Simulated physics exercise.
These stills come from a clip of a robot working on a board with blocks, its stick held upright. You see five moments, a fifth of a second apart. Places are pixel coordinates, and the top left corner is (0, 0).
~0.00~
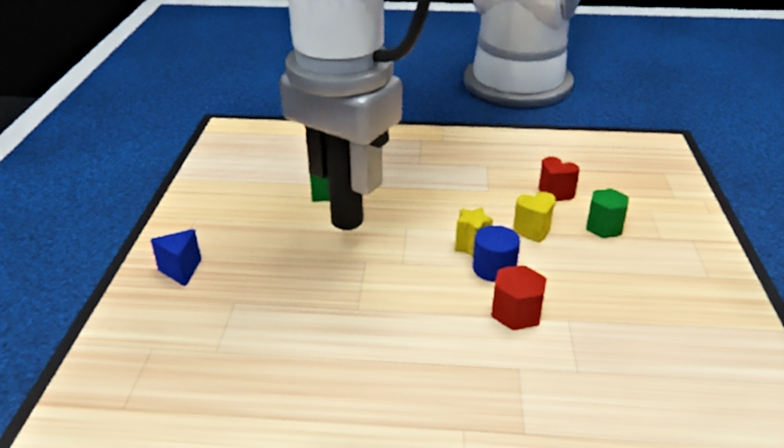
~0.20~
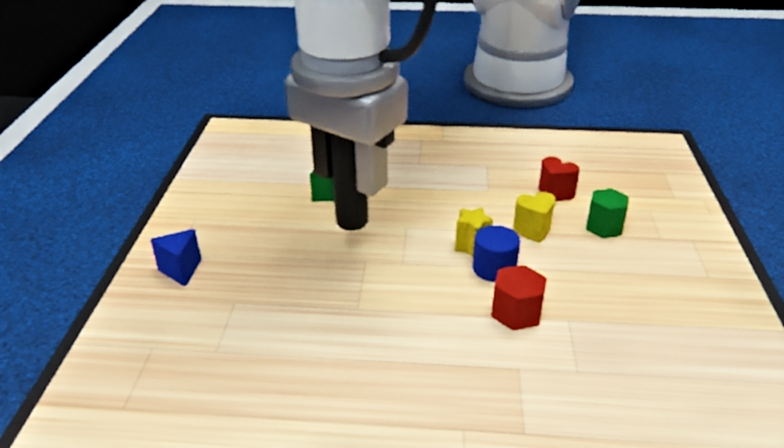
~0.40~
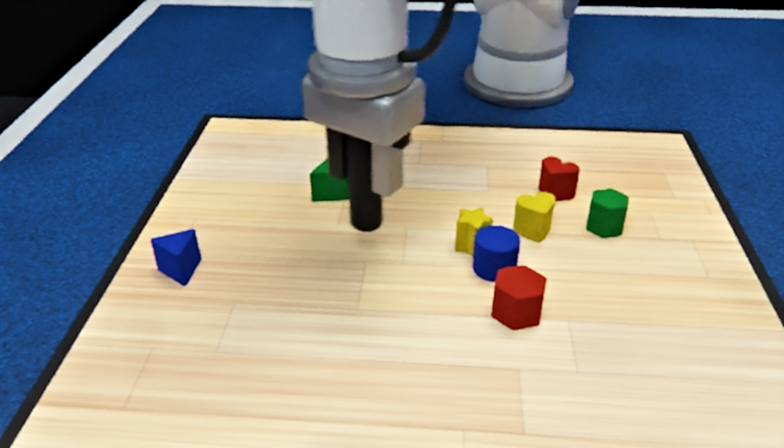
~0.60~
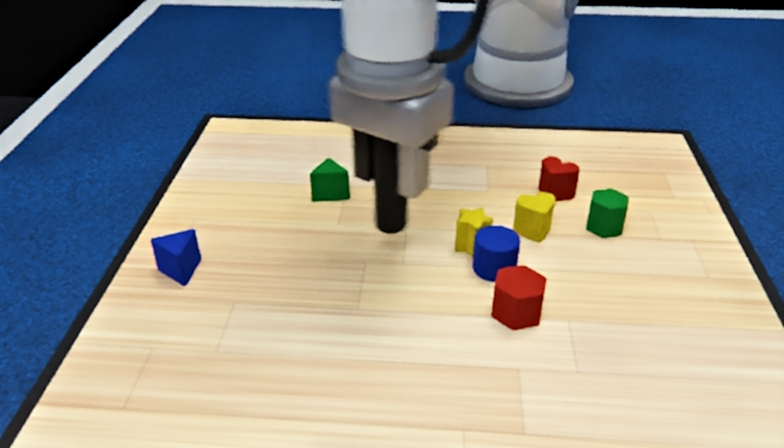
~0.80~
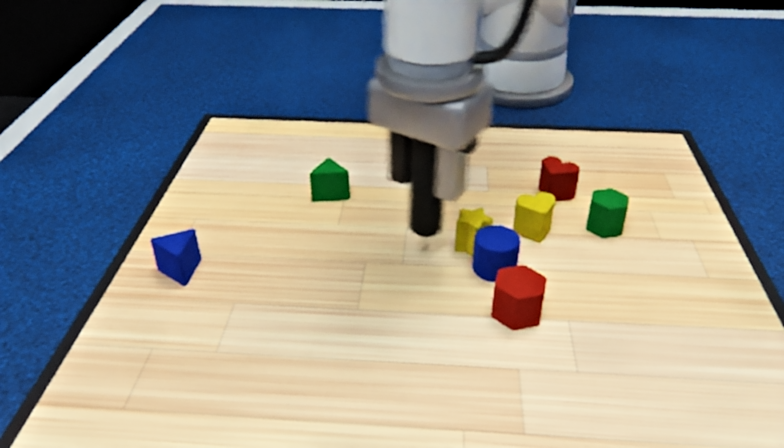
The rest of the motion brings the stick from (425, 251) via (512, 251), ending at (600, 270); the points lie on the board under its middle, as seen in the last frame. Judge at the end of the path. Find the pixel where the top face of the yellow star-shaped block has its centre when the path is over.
The centre of its top will be at (569, 213).
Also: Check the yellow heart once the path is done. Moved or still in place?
The push reaches it.
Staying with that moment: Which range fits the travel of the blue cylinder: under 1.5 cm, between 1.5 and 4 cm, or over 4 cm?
It travels between 1.5 and 4 cm.
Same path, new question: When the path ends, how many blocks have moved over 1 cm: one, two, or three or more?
I'd say three or more blocks get shifted by more than about 1 cm.
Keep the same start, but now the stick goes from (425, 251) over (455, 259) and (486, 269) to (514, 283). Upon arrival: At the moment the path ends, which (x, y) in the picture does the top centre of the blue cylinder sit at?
It should be at (559, 251) by then.
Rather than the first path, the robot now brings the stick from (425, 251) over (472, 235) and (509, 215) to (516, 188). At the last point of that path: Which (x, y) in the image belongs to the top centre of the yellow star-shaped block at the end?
Its top face will be centred at roughly (517, 212).
On the path given first. One third of the way, stick (486, 227); yellow star-shaped block (513, 211), turned 40° anticlockwise; blue cylinder (508, 240).
Two thirds of the way, stick (546, 235); yellow star-shaped block (560, 212), turned 65° anticlockwise; blue cylinder (525, 246); yellow heart (555, 194), turned 35° anticlockwise.
At the end, stick (605, 248); yellow star-shaped block (569, 213), turned 95° anticlockwise; blue cylinder (525, 246); yellow heart (556, 194), turned 35° anticlockwise; green hexagonal block not moved.
